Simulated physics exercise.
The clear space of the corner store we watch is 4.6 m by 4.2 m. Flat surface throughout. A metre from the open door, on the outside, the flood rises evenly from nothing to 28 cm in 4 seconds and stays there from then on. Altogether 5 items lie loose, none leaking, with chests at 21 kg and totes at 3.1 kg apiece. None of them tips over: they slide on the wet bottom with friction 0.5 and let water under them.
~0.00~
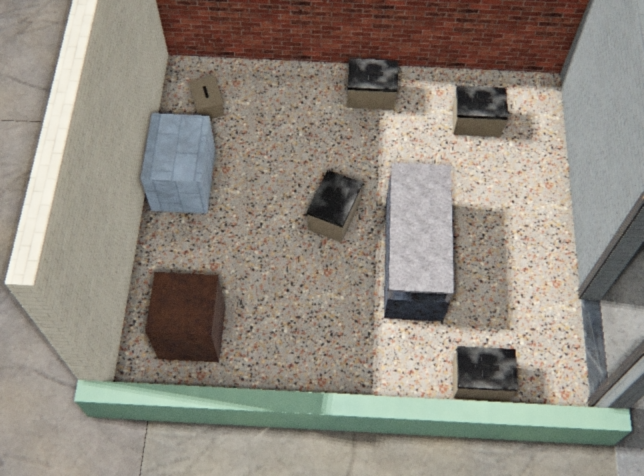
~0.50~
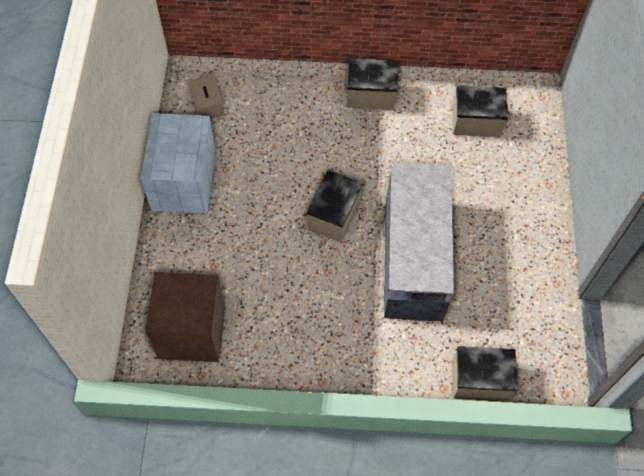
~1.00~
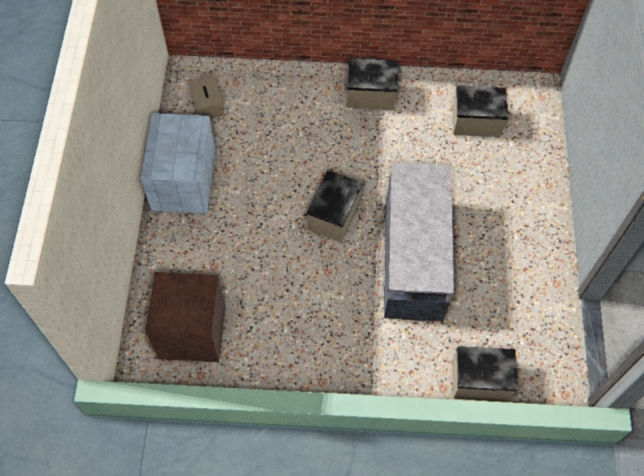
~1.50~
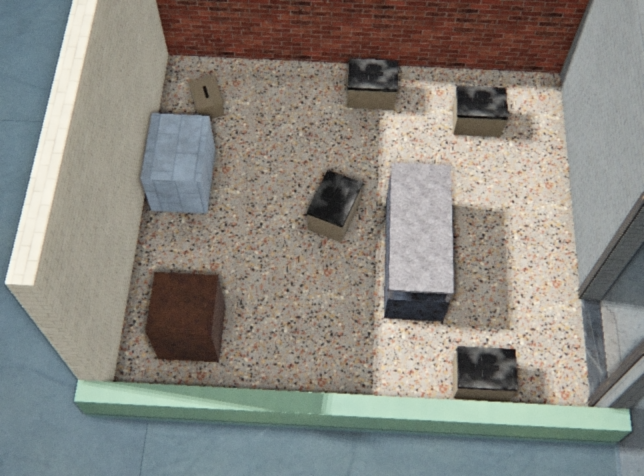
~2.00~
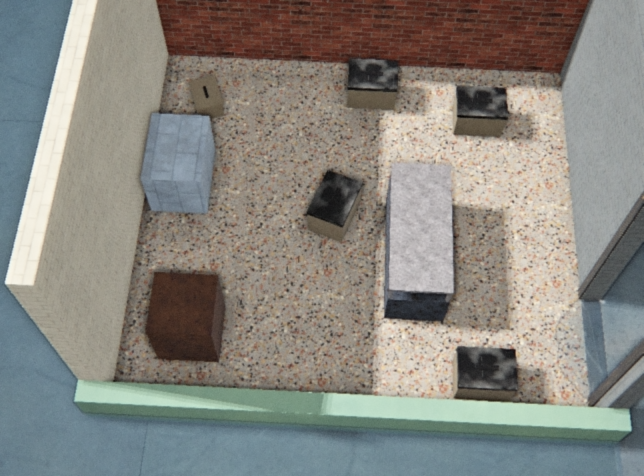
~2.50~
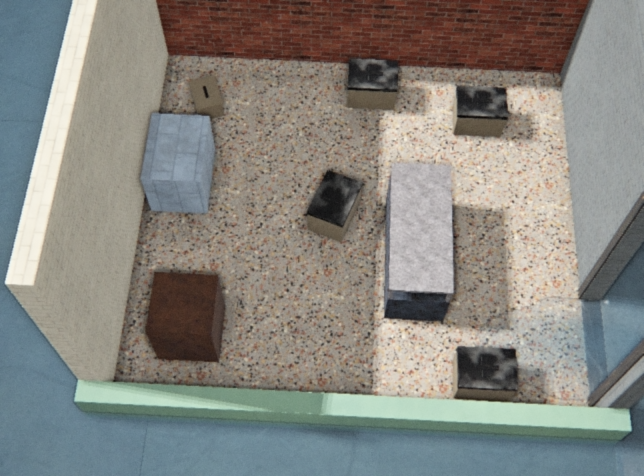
In a small walled shop space seen from above, the boxes and blocks stayed put while the grey ground outside turned bluish, and then shallow water crept in through the doorway at right.
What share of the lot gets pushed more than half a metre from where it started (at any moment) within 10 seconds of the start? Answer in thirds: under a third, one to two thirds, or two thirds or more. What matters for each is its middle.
Under a third.
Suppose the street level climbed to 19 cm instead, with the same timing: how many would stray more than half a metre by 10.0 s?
That would make 1 of them.
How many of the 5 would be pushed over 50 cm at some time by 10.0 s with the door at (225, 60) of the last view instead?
So the tally would be 2.
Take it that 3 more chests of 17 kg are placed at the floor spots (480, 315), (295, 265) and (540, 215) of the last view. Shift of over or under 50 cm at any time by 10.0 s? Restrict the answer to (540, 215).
The answer is within the limit.
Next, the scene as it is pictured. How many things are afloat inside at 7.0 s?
0.
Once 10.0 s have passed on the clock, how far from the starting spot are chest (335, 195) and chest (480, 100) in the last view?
0 cm, 20 cm.
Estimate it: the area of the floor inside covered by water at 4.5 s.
6.0 m2.
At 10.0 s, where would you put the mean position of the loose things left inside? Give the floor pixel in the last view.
Close to (342, 143).
After 3.5 s 0 of 5 are over 50 cm from their spots; 0 afloat.
After 4.5 s 1 of 5 are over 50 cm from their spots; 0 afloat.
After 7.0 s 1 of 5 are over 50 cm from their spots; 0 afloat.
After 10.0 s 1 of 5 are over 50 cm from their spots, and 1 have been at some point; 1 afloat.
